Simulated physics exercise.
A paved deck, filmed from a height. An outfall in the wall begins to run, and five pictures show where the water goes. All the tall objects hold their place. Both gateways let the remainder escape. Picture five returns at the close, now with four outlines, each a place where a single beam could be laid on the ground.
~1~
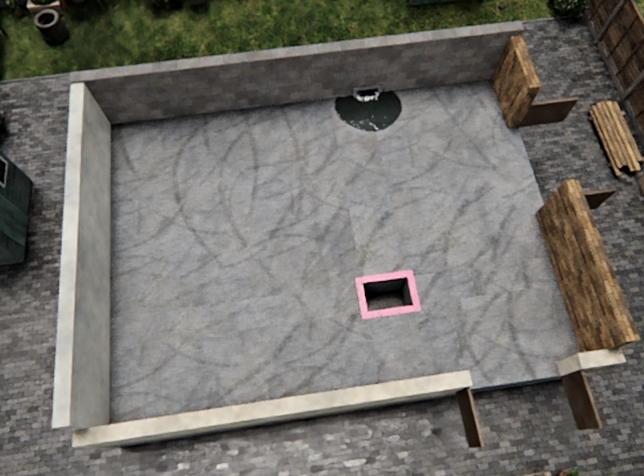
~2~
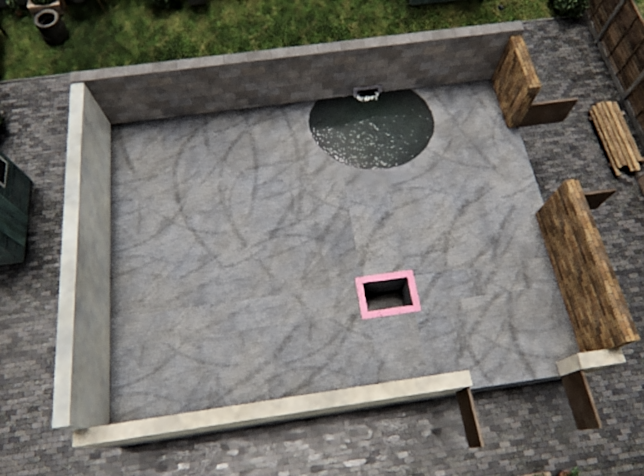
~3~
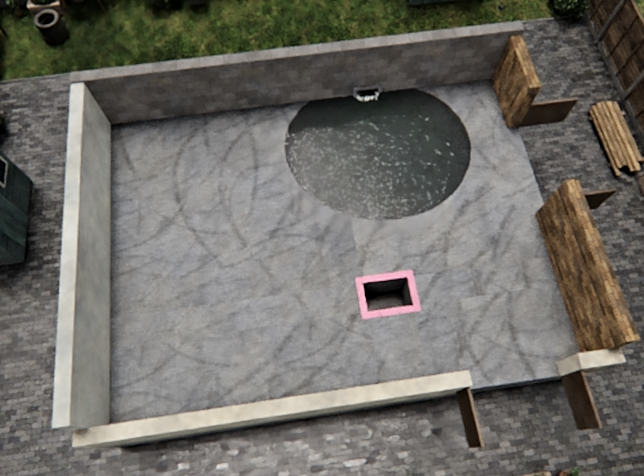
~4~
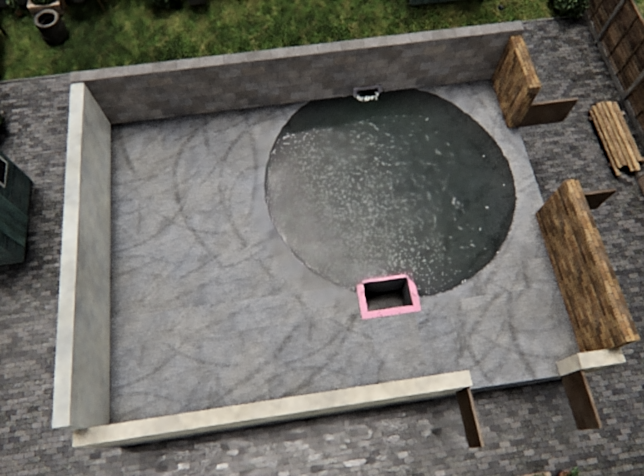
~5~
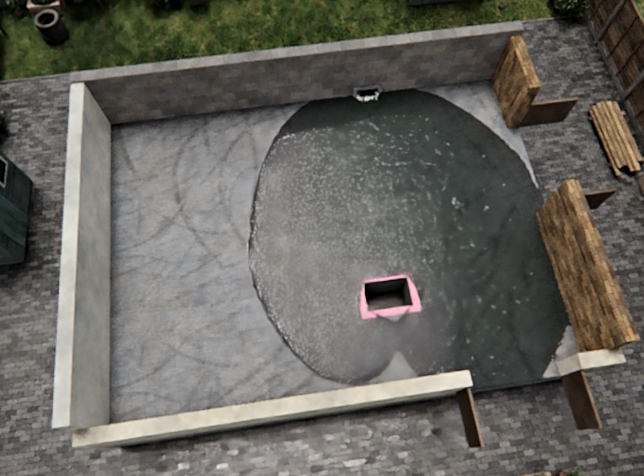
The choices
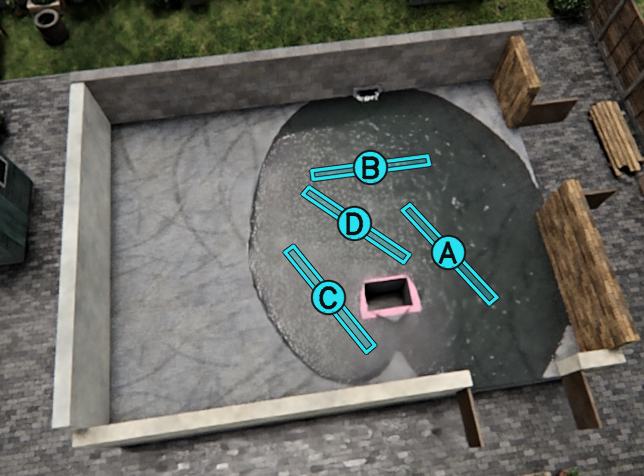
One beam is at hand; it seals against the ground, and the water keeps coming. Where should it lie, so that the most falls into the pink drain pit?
C works best here.
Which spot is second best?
It is A.
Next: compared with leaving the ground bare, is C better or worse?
It is better.
On the marked copy, A from (406, 207) to (493, 300); B from (312, 175) to (428, 160); C from (289, 249) to (370, 348); D from (305, 190) to (406, 258).
For spot A, about 25 % of the stream goes into the pink drain pit, about 68 % out by the gates.
For spot B, about 3 % of the stream goes into the pink drain pit, about 90 % out by the gates.
For spot C, about 37 % of the stream goes into the pink drain pit, about 57 % out by the gates.
For spot D, about 4 % of the stream goes into the pink drain pit, about 90 % out by the gates.
